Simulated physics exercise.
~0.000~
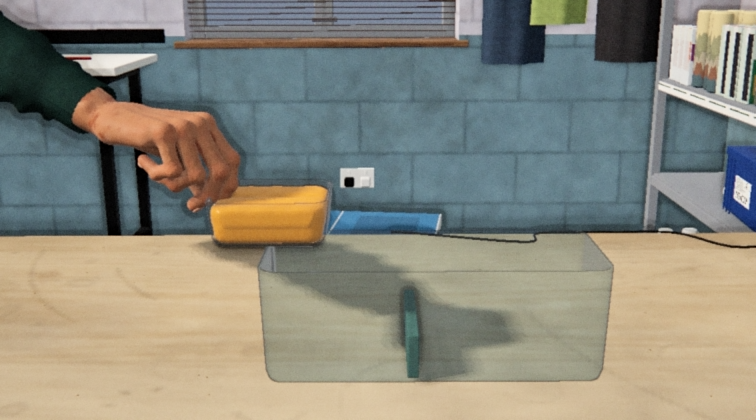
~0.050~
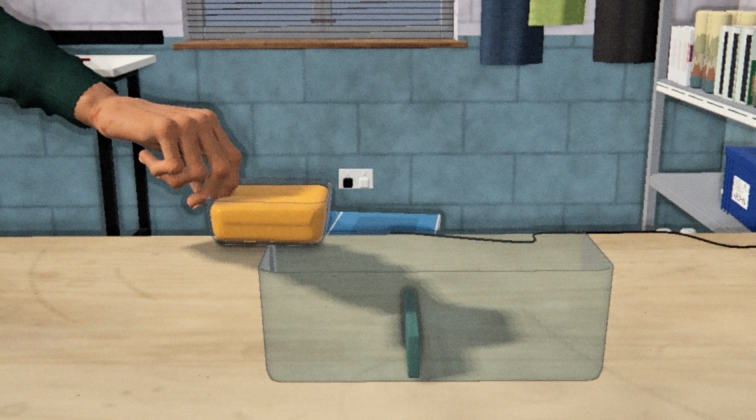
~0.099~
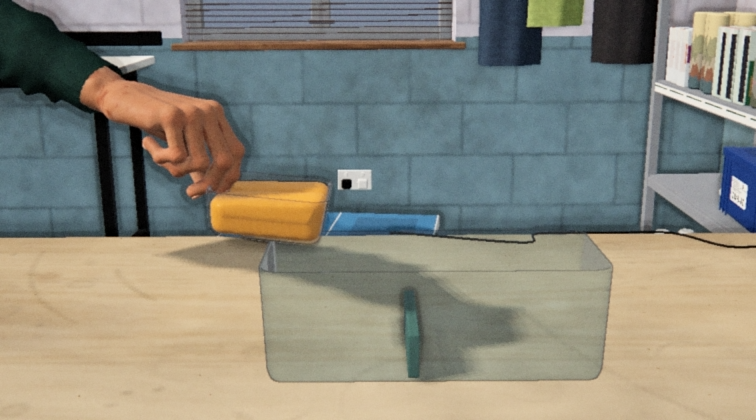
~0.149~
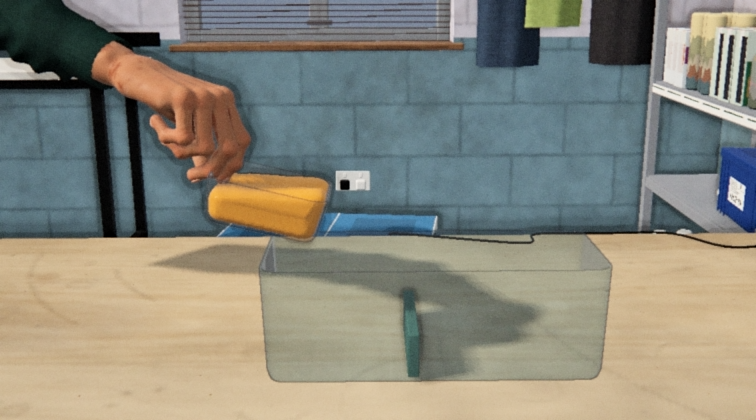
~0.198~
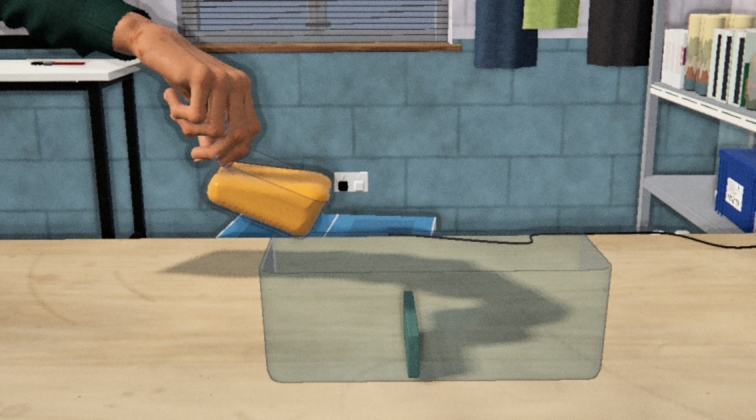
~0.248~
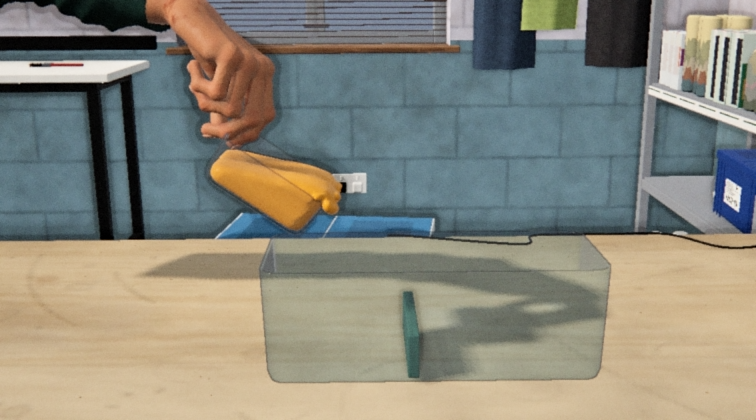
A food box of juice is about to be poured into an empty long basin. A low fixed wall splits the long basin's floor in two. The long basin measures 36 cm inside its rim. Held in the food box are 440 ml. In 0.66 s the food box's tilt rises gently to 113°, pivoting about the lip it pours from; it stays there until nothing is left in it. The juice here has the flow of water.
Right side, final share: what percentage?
68 per cent.
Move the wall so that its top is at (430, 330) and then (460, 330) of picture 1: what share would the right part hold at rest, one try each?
It comes to 45 per cent, and then 20 per cent.
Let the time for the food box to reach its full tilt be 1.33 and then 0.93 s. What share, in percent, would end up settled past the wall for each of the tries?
35 and 55 %.
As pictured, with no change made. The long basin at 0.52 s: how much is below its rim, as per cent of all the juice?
52 %, more or less.
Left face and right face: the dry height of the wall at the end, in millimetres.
The left comes to roughly 42 mm and the right to roughly 38 mm.
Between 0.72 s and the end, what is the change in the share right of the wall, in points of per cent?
The amount sinks by around 2.
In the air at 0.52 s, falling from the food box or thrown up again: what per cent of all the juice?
About 42 per cent.
Then, 0.52 s in, the tilt is 101° and 7 per cent is still to pour, 29 is left of the wall and 23 right of it.
Then, 0.72 s in, the tilt is 113° and 0 per cent is still to pour, 29 is left of the wall and 70 right of it.
Then, 0.93 s in, the tilt is 113° and 0 per cent is still to pour, 30 is left of the wall and 68 right of it.
Then, 1.16 s in, the tilt is 113° and 0 per cent is still to pour, 30 is left of the wall and 68 right of it.
Finally, 30 per cent lies left of the wall, 68 right of it and 2 outside.
